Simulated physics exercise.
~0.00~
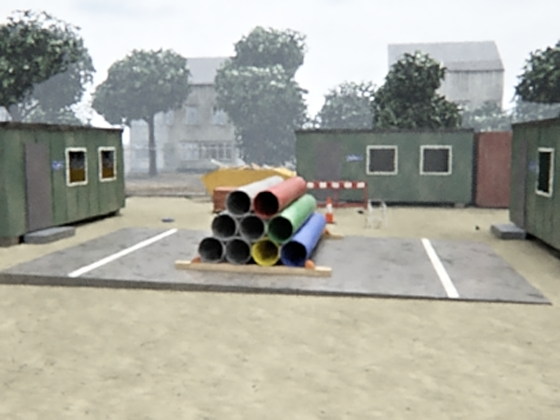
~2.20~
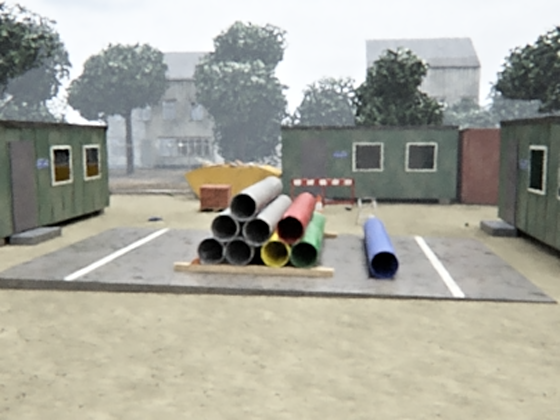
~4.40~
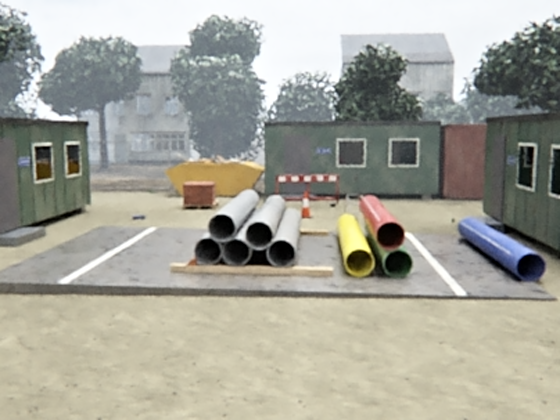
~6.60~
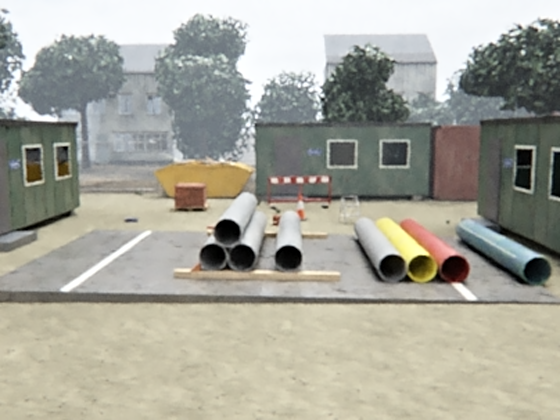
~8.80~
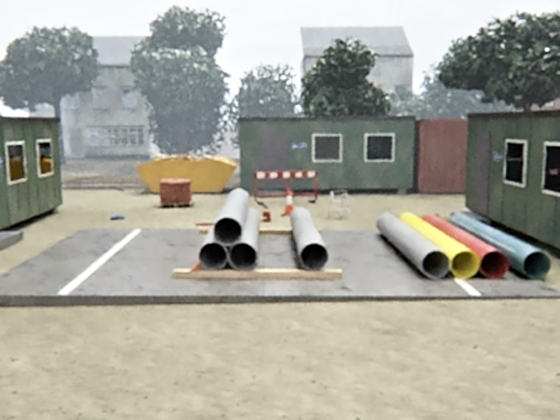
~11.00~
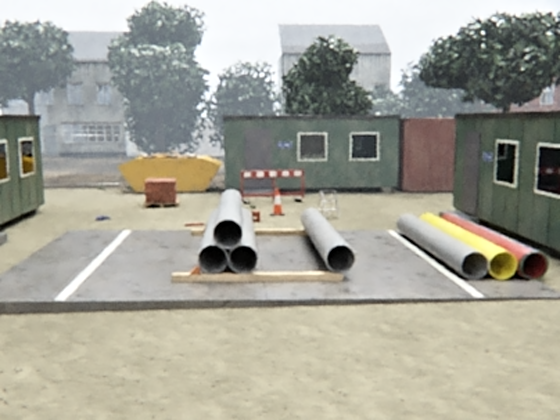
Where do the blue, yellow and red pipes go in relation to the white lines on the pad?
They all roll to the right and pass the right white line, with the blue pipe crossing before the yellow and red ones.
The clip shows a stack of grey and coloured pipes on a concrete pad between green cabins. The stack collapses to the right, the blue pipe leading, and finally three grey pipes remain stacked, another lies apart, and grey, yellow and red ones sit beyond the right white line.
